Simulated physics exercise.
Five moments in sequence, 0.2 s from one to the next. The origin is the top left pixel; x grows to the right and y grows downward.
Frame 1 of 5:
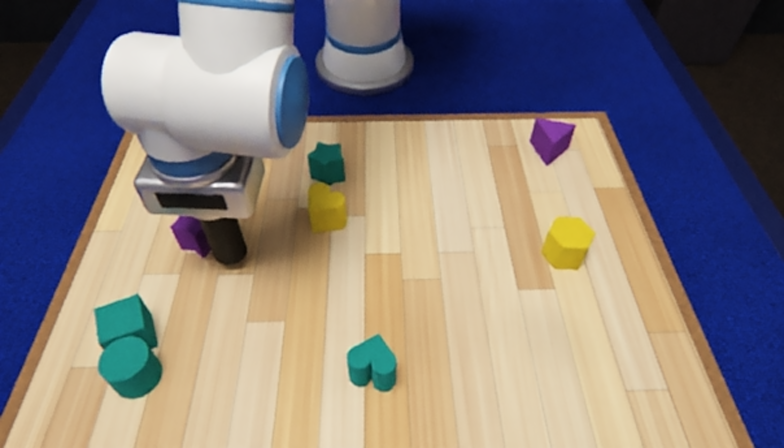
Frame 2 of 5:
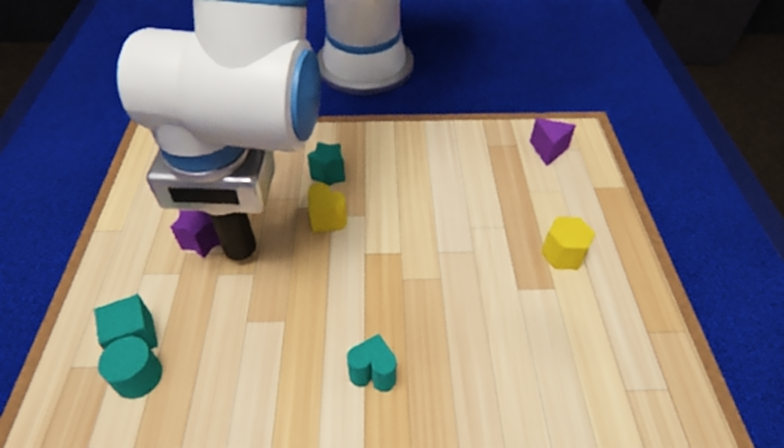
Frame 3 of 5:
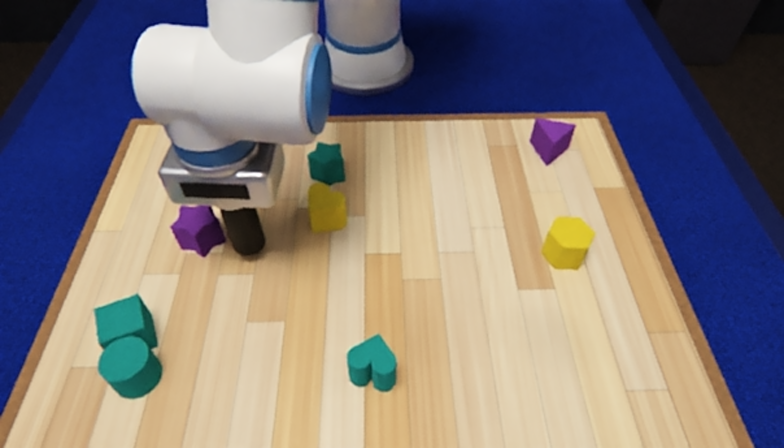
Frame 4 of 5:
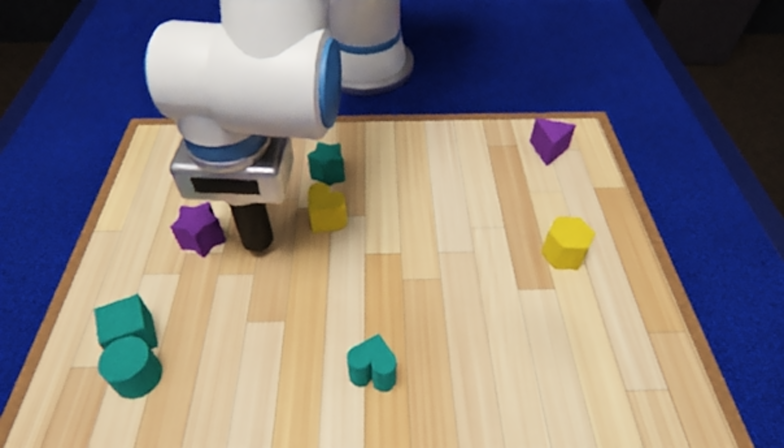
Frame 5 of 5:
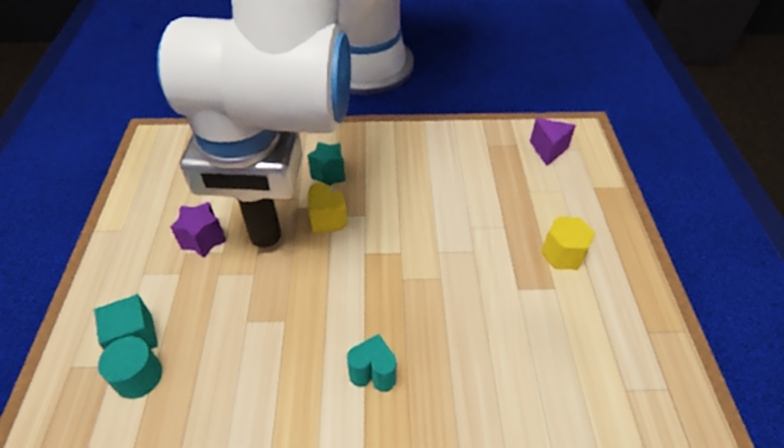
The video shows a white robot arm with a dark cylindrical tool moving slightly right and a little away over a wooden board, from beside a purple block toward a yellow block, while all the scattered coloured blocks stay still.
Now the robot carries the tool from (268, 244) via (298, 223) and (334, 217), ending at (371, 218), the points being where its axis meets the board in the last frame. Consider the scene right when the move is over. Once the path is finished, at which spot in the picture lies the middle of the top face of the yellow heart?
Put as a pixel place, it's (399, 188).
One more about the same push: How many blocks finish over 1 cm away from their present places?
I'd put the number at one.
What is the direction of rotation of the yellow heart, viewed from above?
Counterclockwise rotation.
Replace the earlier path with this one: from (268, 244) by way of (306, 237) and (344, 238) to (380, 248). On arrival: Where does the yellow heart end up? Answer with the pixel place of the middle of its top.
I'd guess (343, 191).
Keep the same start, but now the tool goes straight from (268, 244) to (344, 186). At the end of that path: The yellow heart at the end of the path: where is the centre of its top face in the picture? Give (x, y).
At the end it should sit near (345, 191).
The first path, step by step. One third of the way, tool (298, 214); nothing pushed yet.
Two thirds of the way, tool (334, 208); yellow heart (363, 190).
At the end, tool (371, 210); yellow heart (399, 188), turned 20° anticlockwise; turquoise star block still.
